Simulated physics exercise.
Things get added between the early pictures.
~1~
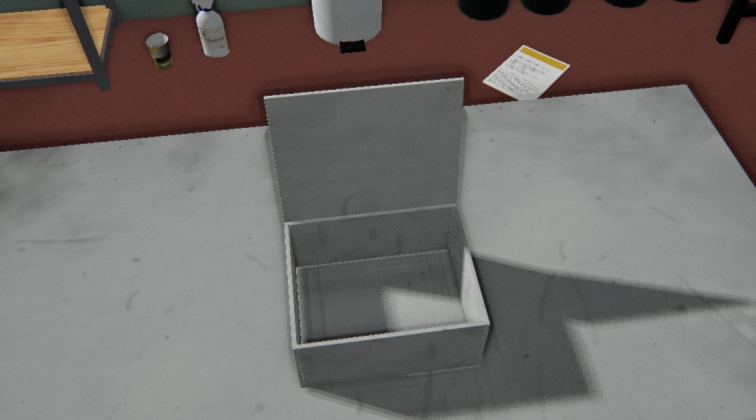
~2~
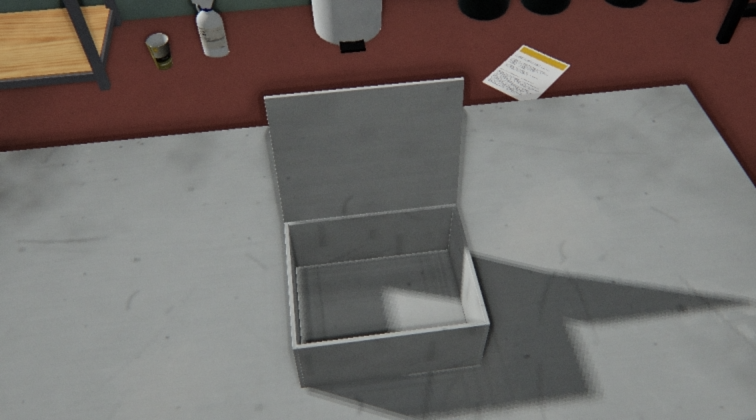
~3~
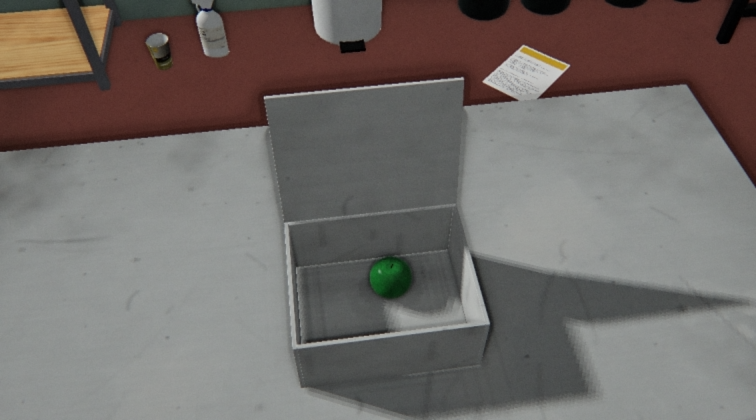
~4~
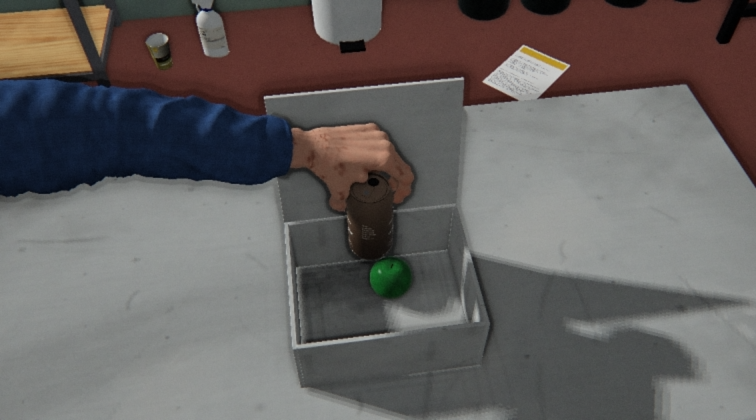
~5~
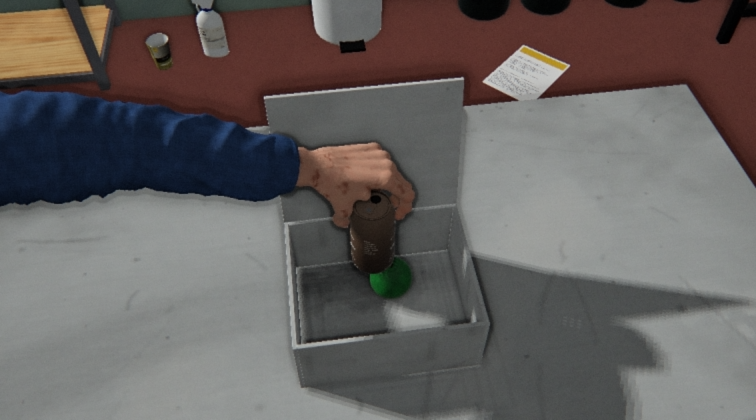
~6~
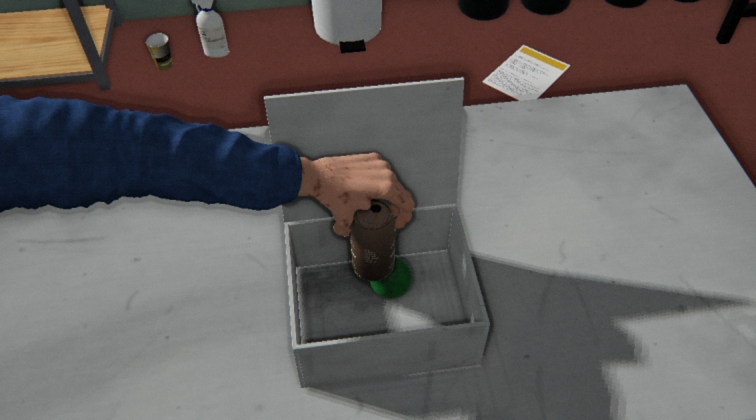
A hand lowers a brown can into the open box beside a green apple.
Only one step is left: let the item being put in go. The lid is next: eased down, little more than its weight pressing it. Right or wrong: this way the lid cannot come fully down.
Wrong, the lid comes fully down.
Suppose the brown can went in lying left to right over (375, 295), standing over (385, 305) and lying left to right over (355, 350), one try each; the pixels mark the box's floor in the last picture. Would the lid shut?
With the first placement it remains raised; with the second it settles down; with the third it settles down.
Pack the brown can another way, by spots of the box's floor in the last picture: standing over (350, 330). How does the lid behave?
Packed like that, it is kept open.
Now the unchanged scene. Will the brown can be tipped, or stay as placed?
The brown can ends up leaning.
Then, 0.40 s after the last picture, brown can on its side near (342, 289); green apple rolled about its own width.
Then, 1.50 s after the last picture, lid 66° above the rim; brown can on its side near (341, 289); green apple rolled about its own width.
Then, 1.90 s after the last picture, lid 21° above the rim; brown can on its side near (341, 289); green apple rolled about its own width.
At rest, lid shut; tipped over in the box, brown can; moved from the start, green apple. Seen from the same camera at the end, brown can near (341, 289).
